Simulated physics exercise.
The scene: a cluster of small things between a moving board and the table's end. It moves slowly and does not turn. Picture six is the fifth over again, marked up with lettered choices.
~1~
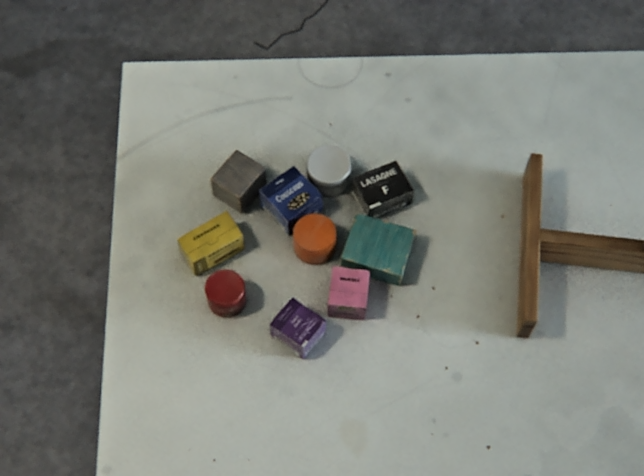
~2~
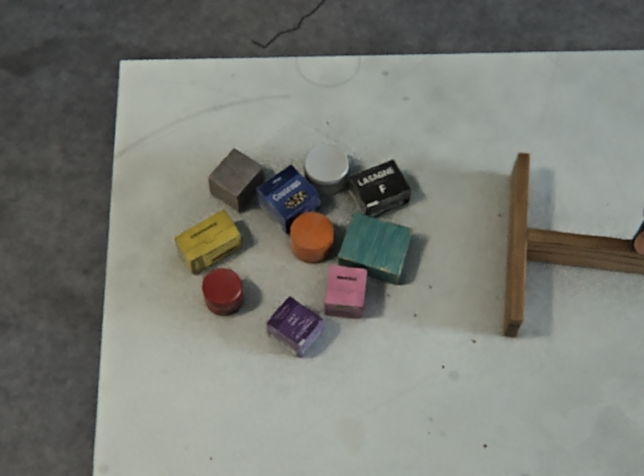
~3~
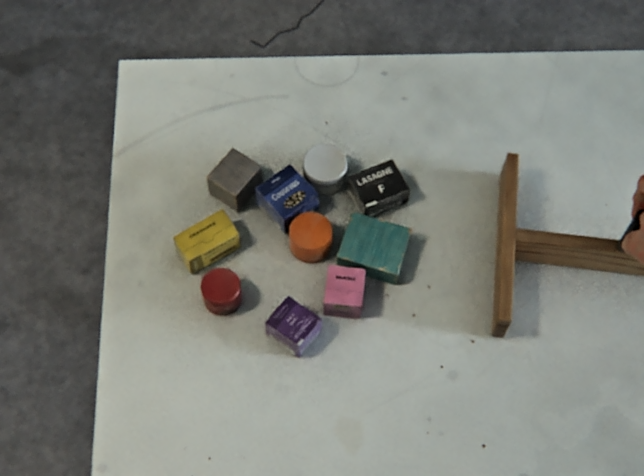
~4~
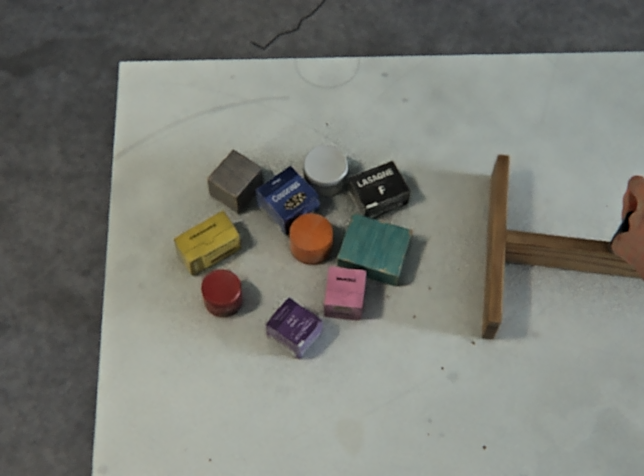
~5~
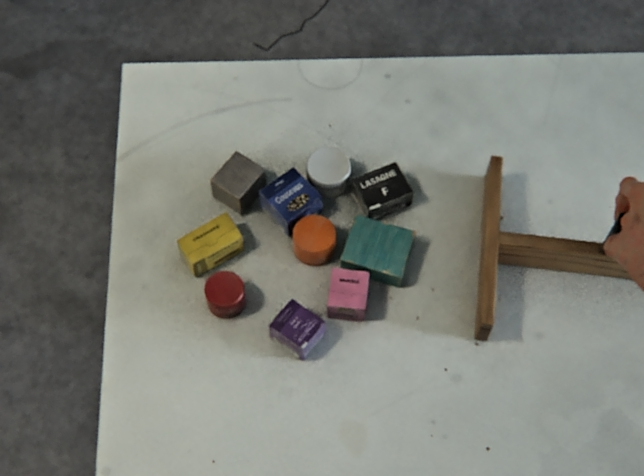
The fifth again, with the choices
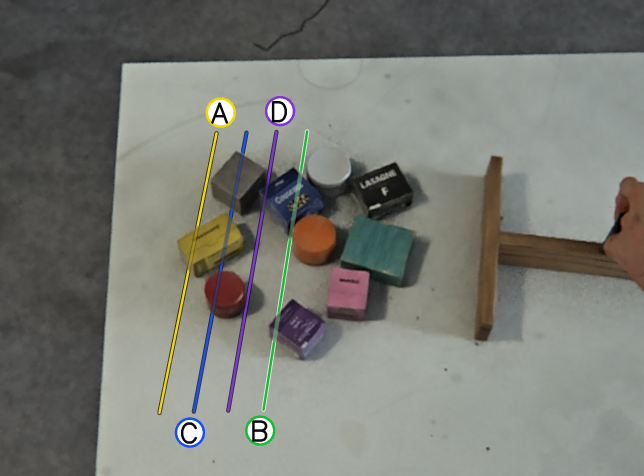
On a white tabletop, a wooden T-shaped board slides slowly left toward a cluster of small coloured blocks, packets and tubs, as a hand gripping its handle comes into view at right; the clustered objects stay in place, untouched.
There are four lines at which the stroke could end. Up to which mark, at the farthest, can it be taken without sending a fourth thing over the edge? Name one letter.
It should halt at A.
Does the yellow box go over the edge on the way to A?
By then, yes.
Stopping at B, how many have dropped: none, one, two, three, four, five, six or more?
The count is none.
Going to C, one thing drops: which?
The yellow box.
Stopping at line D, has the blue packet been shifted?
Yes.
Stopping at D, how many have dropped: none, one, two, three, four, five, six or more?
By then, none.
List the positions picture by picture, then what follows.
In the first picture, grey block (239, 182); turquoise block (378, 250); blue packet (291, 201).
In the second picture, board (521, 233); orange tin (311, 237).
In the third picture, board (509, 233); yellow box (207, 241).
In the fourth picture, board (499, 235); white tub (325, 171).
In the fifth picture, board (493, 236); red tub (225, 295); grey block (239, 183); turquoise block (378, 251).
On the marked copy, A at (190, 264); B at (287, 261); C at (222, 263); D at (254, 262).
Following A. Soon after the start, board (384, 239); white tub (316, 169); blue packet (282, 201).
Later, board (276, 242); yellow box (132, 248); orange tin (186, 249).
In the end, board (191, 244); yellow box over the edge; orange tin over the edge; two fallen.
As for the rest, B is within the limit but short; C is within the limit but short; D is within the limit but short.
